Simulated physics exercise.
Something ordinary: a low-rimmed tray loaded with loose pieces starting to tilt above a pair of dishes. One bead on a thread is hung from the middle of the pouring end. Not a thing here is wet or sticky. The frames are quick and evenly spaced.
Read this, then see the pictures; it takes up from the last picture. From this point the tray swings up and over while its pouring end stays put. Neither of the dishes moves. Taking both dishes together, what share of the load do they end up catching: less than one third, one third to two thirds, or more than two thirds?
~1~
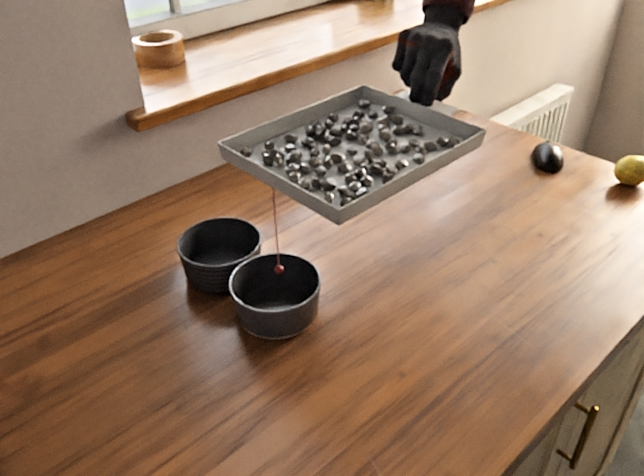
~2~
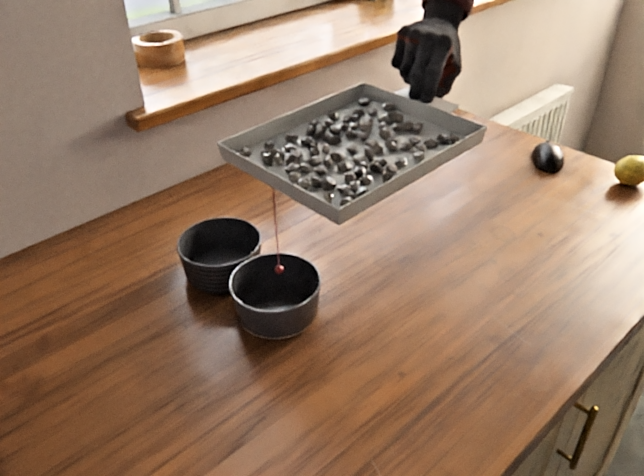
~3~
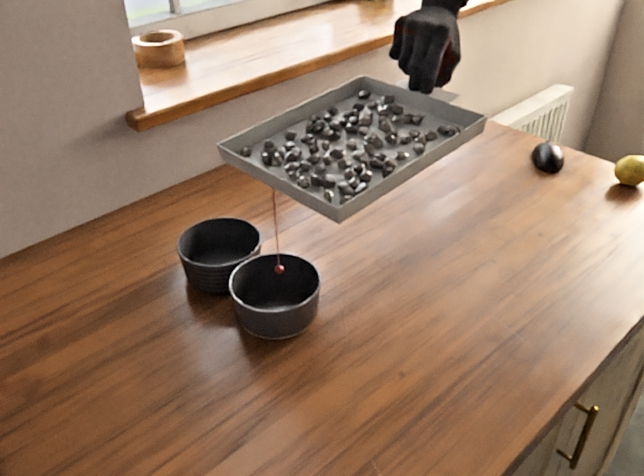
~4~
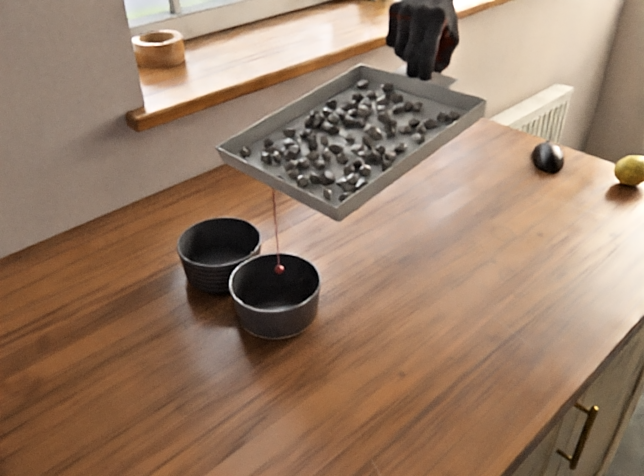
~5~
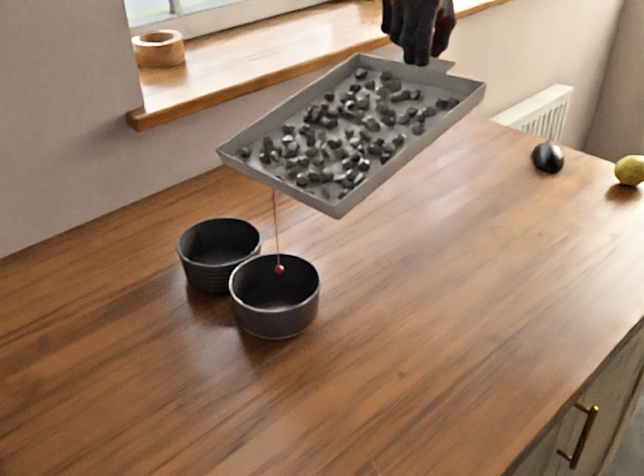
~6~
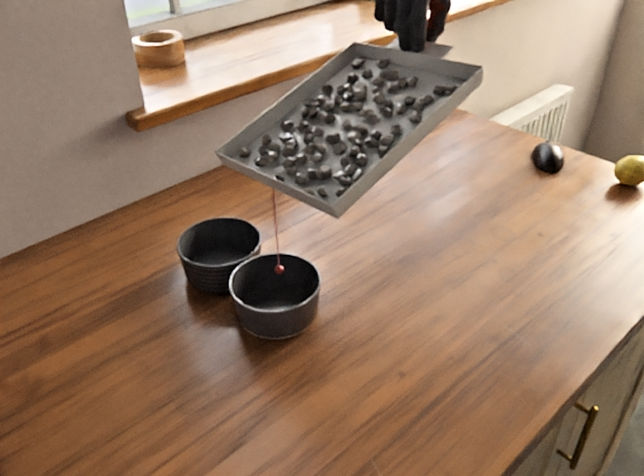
They catch one third to two thirds.
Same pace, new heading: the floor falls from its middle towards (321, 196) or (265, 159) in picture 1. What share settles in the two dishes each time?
The first try gives close to 10 percent; the next gives 80 percent.
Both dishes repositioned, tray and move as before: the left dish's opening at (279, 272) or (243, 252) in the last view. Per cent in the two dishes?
Close to 20 in a hundred, then close to 50 in a hundred.
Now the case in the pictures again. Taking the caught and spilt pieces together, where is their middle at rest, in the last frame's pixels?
Around (217, 291).
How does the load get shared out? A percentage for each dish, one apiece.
Share at the end - left dish ~ 30 %, right dish ~ 20 %.
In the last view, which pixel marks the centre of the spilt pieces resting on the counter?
Close to (197, 315).
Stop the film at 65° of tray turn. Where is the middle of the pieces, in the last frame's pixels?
Close to (258, 149).
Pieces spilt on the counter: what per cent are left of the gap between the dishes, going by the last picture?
Close to 90 %.
Soon, tray tipped steeply; nearly all on the tray; a stray few in the air.
A while on, tray tipped past a quarter turn; about a third on the tray; a small part in the right dish; a small part in the left dish; about a third outside both; a small part in the air.
Towards the end, tray tipped past a quarter turn; about a quarter in the right dish; about a third in the left dish; about half outside both.
Finally, tray tipped past a quarter turn; about a quarter in the right dish; about a third in the left dish; about half outside both.
